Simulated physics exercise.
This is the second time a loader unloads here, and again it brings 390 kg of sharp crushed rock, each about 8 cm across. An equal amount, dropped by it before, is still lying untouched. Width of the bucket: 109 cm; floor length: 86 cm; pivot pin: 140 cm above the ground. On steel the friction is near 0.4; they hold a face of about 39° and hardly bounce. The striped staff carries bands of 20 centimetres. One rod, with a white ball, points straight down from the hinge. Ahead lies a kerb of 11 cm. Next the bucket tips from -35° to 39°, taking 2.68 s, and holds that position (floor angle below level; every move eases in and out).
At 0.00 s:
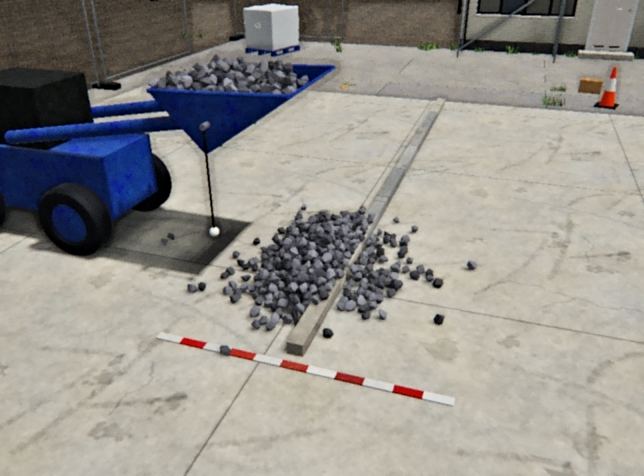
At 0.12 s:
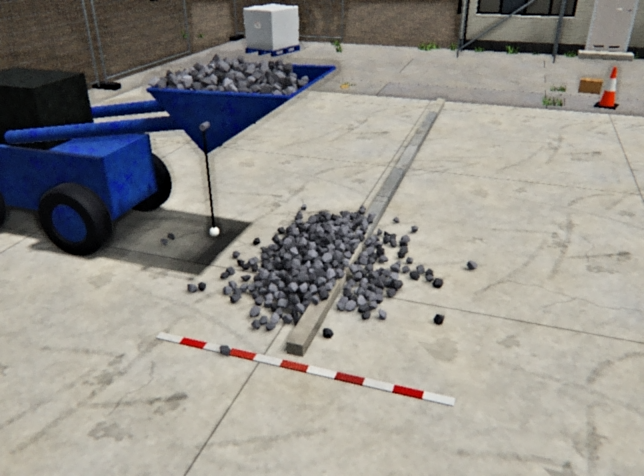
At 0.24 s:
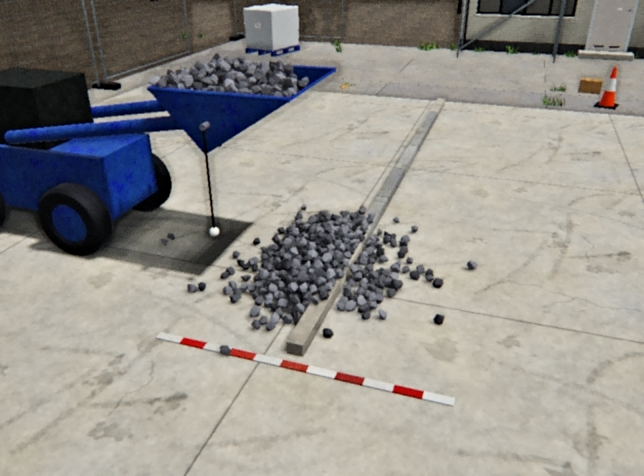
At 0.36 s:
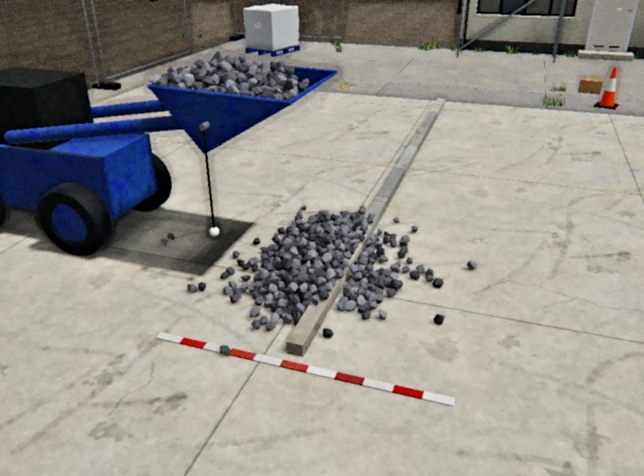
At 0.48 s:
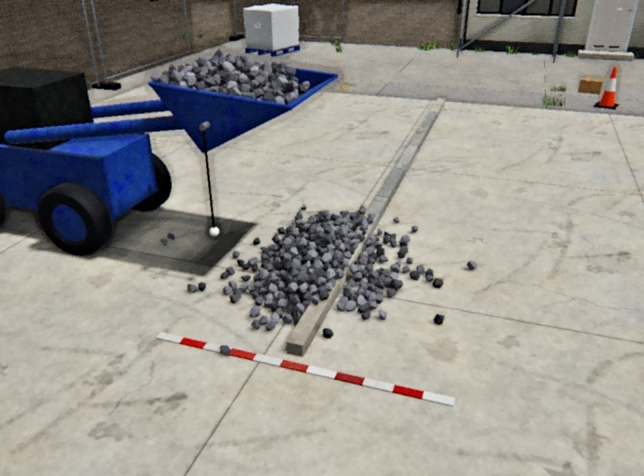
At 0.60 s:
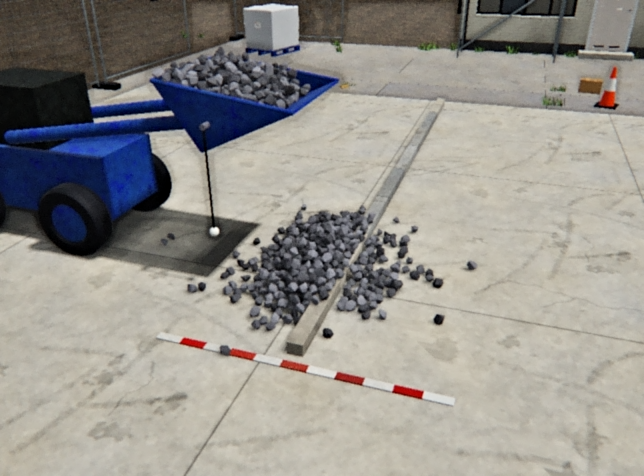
Blue loader bucket full of grey rocks tilting slightly beside an unmoving heap of stones lying across a kerb on concrete.
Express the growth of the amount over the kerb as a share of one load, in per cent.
Roughly 57 per cent of a load.
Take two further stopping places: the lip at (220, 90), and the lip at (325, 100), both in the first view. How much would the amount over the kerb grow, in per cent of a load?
Some 0 percent, and then 90 percent.
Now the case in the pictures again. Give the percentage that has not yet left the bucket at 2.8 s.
Roughly 20 per cent remains inside.
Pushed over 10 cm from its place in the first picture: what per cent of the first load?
Close to 5 in a hundred of them.
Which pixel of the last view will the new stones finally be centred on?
Roughly pixel (358, 253) in the last view.
After 2.0 s the floor is at 27°; in per cent of one load, 94 in the bucket, 92 on this side of the kerb, 14 over the kerb; the foremost stones are at (431, 277).
After 2.8 s the floor is at 39°; in per cent of one load, 20 in the bucket, 141 on this side of the kerb, 39 over the kerb; the foremost stones are at (435, 276).
After 3.1 s the floor is at 39°; in per cent of one load, 1 in the bucket, 140 on this side of the kerb, 59 over the kerb; the foremost stones are at (461, 278).
After 5.8 s the floor is at 39°; in per cent of one load, 0 in the bucket, 129 on this side of the kerb, 71 over the kerb; the foremost stones are at (478, 289). Net gain over the kerb, 57.
